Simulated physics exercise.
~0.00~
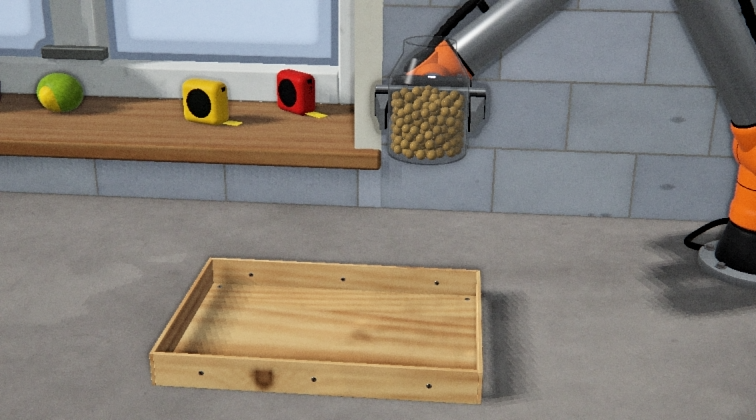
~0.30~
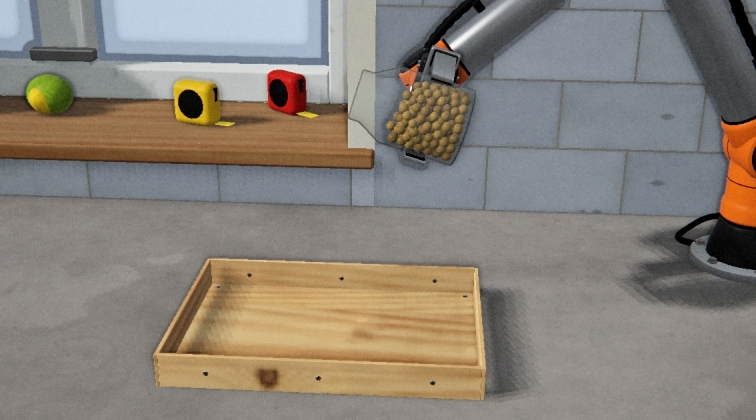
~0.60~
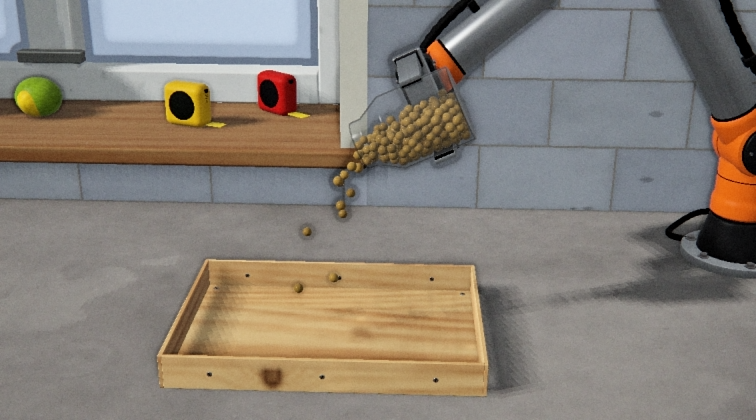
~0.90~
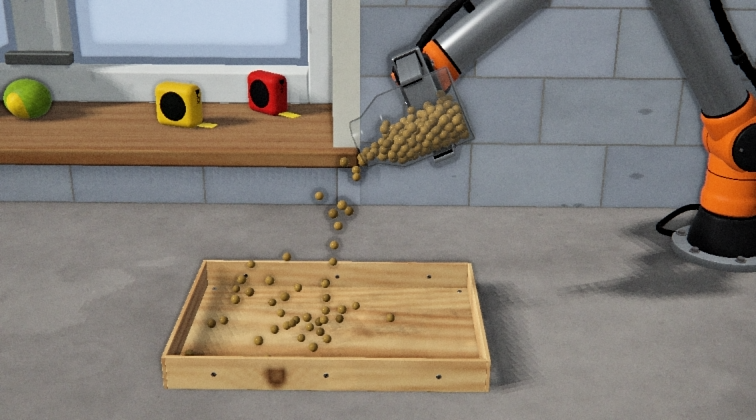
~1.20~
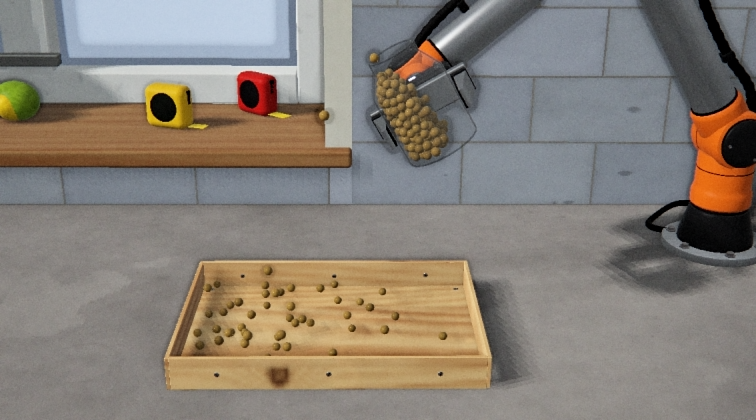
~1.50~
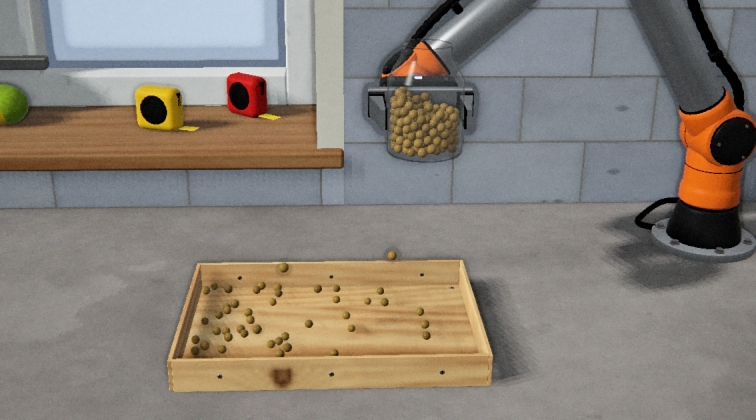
A robot arm tips a clear jar, spills some brown beads into a wooden tray, then rights it.
